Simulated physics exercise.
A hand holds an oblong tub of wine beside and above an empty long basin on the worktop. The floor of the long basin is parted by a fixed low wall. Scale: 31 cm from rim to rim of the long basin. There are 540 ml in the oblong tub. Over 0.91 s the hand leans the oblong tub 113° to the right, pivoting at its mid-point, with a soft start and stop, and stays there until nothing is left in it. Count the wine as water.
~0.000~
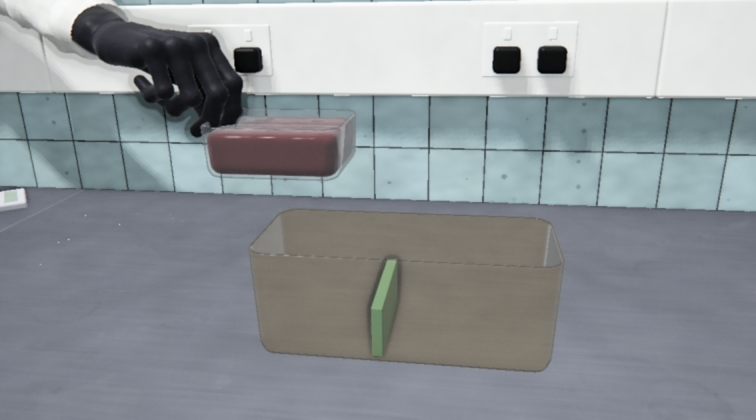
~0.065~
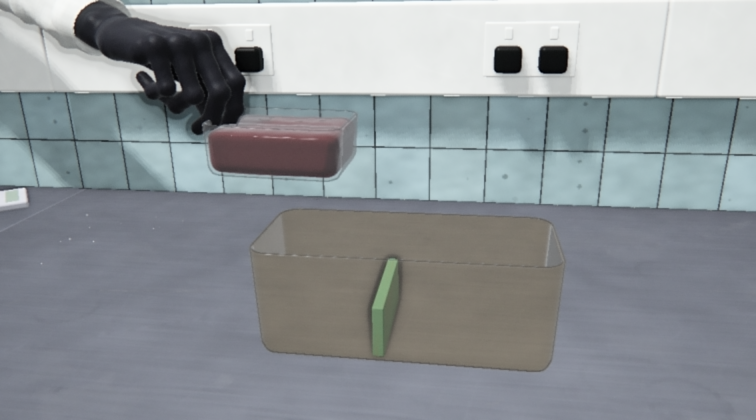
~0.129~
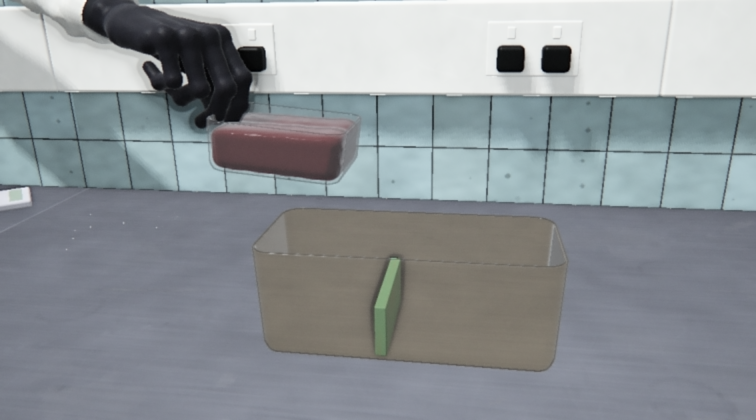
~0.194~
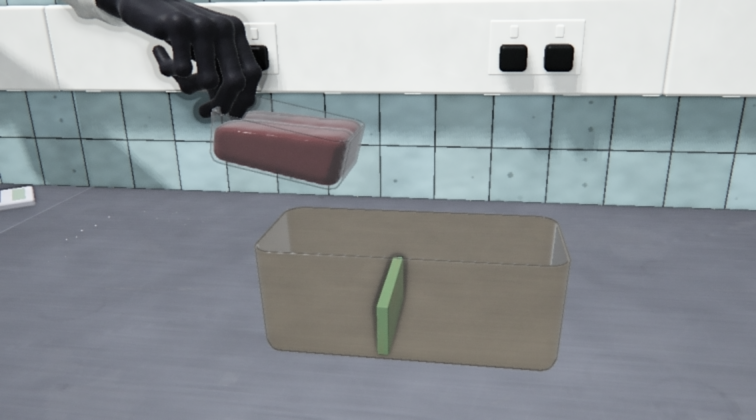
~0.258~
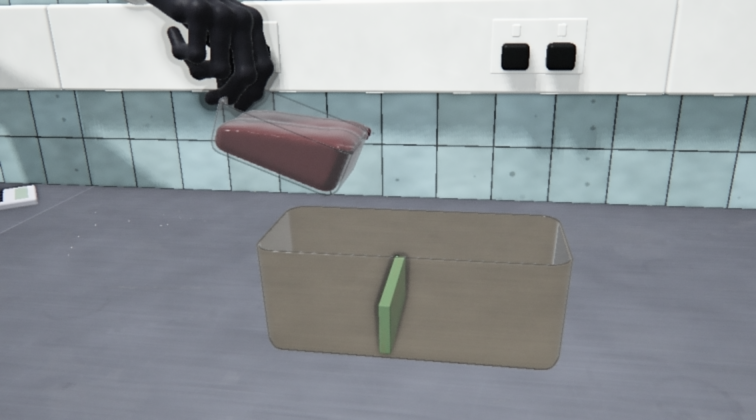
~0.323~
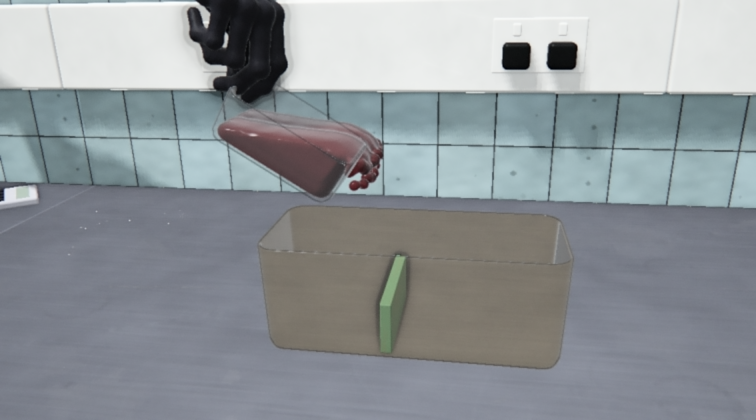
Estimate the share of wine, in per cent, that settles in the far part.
Roughly 66 per cent is past the wall.
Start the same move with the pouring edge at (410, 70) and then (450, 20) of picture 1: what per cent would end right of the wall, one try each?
First 80, then 80 per cent.
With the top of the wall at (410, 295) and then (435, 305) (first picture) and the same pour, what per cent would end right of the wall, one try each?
First 40, then 10 per cent.
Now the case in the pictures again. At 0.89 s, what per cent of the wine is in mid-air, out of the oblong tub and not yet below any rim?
Near 2 in a hundred.
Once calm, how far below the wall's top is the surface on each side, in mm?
Left about 46 mm, right about 40 mm.
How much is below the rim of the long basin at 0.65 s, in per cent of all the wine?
About 78 per cent.
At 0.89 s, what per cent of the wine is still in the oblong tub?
About 1 per cent.
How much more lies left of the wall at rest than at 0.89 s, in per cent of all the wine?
Some 2 per cent.
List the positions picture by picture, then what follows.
Tilt 0°; pouring edge (347, 121); surface from (224, 125) to (347, 127); the long basin's rim runs from (265, 231) to (557, 243); the wall's top is at (385, 283), in the first picture.
Tilt 1°; pouring edge (349, 123); surface from (225, 123) to (349, 127), in the second picture.
Tilt 6°; pouring edge (353, 127); surface from (229, 121) to (352, 128), in the third picture.
Tilt 12°; pouring edge (357, 134); surface from (232, 120) to (357, 129), in the fourth picture.
Tilt 21°; pouring edge (359, 144); surface from (234, 119) to (359, 136); 5 per cent is over the edge, in the fifth picture.
Tilt 32°; pouring edge (359, 155); surface from (233, 117) to (344, 138); 14 per cent is over the edge, in the sixth picture.
After 0.65 s the tilt is 92° and 8 per cent is still to pour, 16 is left of the wall and 62 right of it.
After 0.89 s the tilt is 113° and 1 per cent is still to pour, 27 is left of the wall and 66 right of it.
After 1.14 s the tilt is 113° and 0 per cent is still to pour, 29 is left of the wall and 66 right of it.
After 1.41 s the tilt is 113° and 0 per cent is still to pour, 29 is left of the wall and 66 right of it.
In the end 29 per cent lies left of the wall, 66 right of it and 5 outside.
